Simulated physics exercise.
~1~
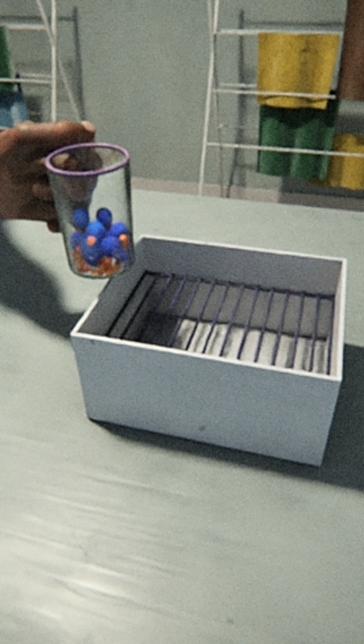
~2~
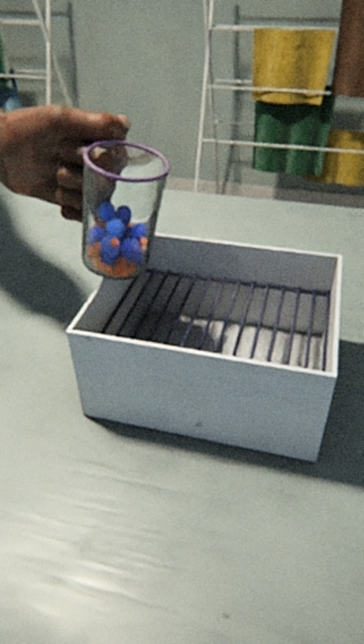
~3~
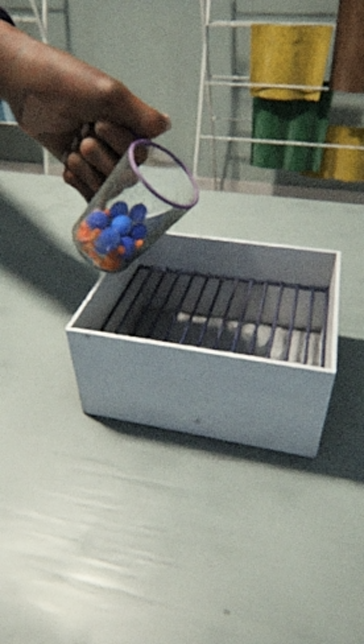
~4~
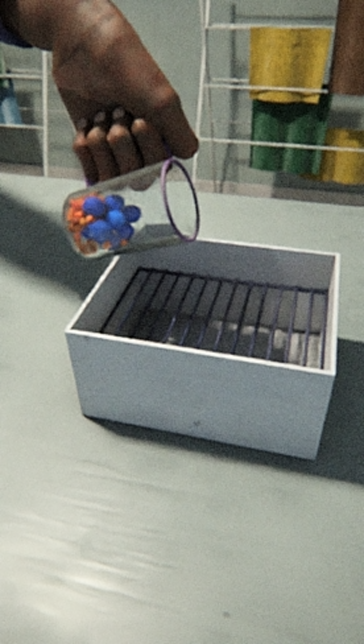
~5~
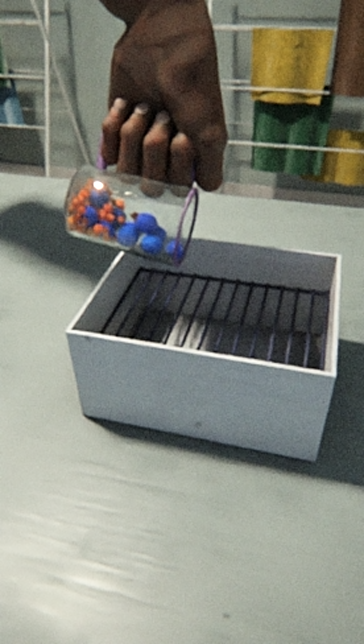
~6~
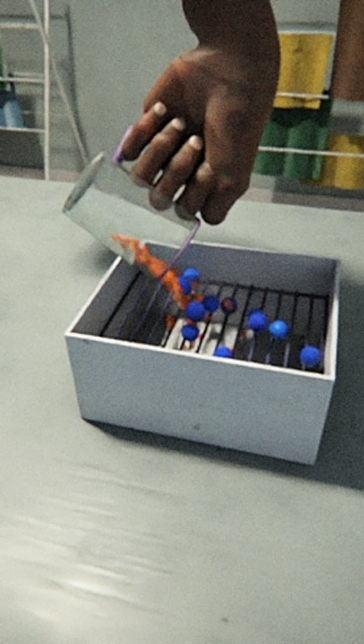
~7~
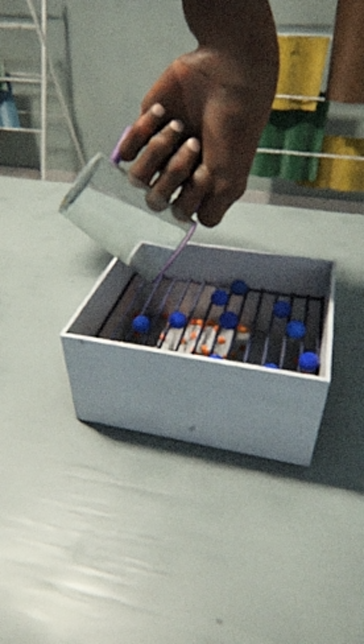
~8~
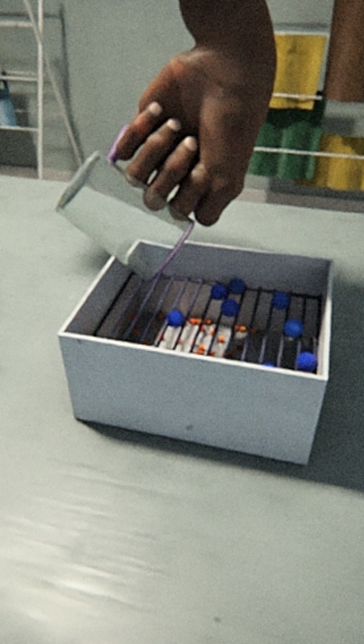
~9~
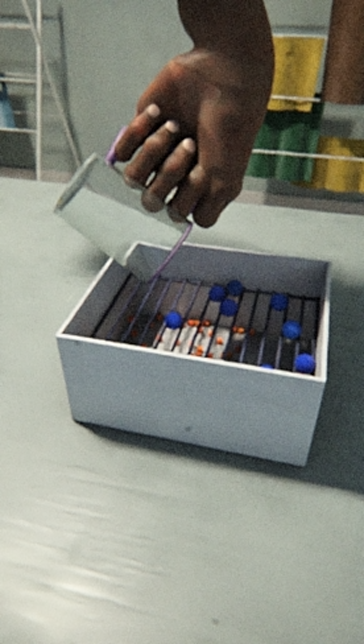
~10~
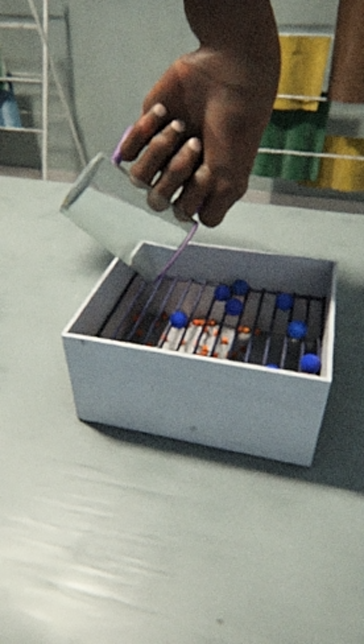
A hand held a clear cup of orange and blue bits over an open white box, then tilted it to the right and tipped everything onto the wire rack, where the small orange bits fell through and the blue balls stayed on top.
